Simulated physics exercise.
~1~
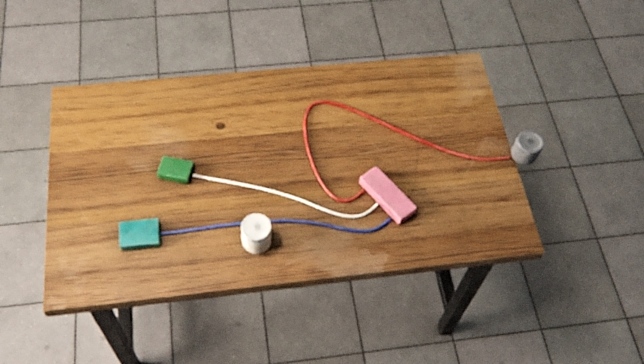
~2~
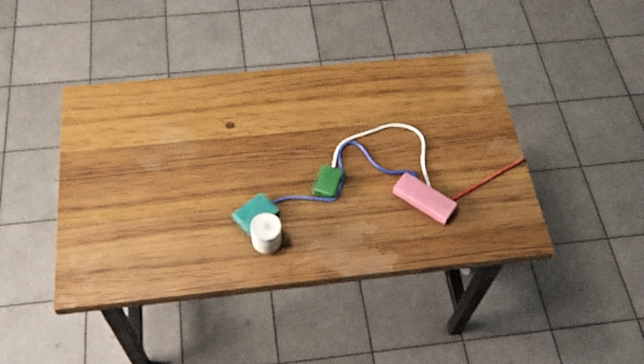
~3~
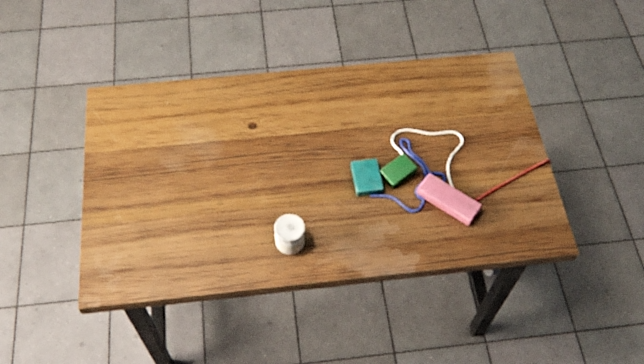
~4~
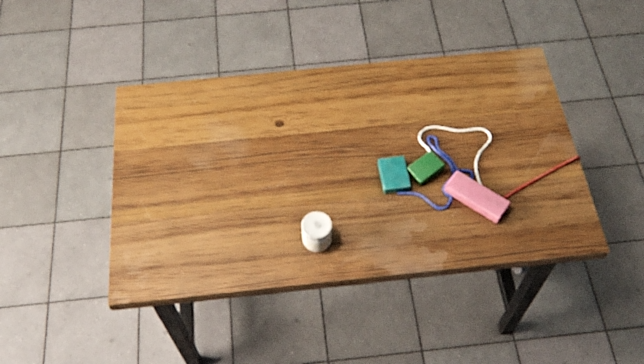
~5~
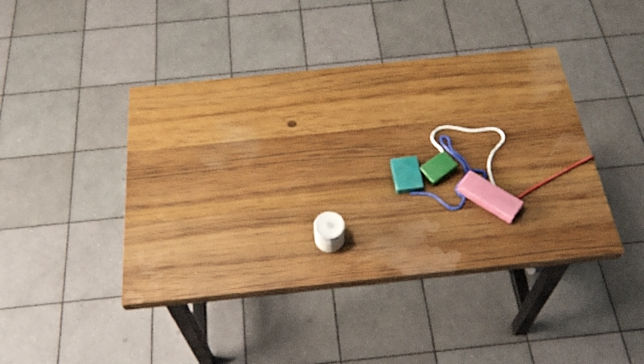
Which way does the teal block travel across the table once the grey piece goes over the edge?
The teal block slides to the right, ending up close to the green block and the pink strip.
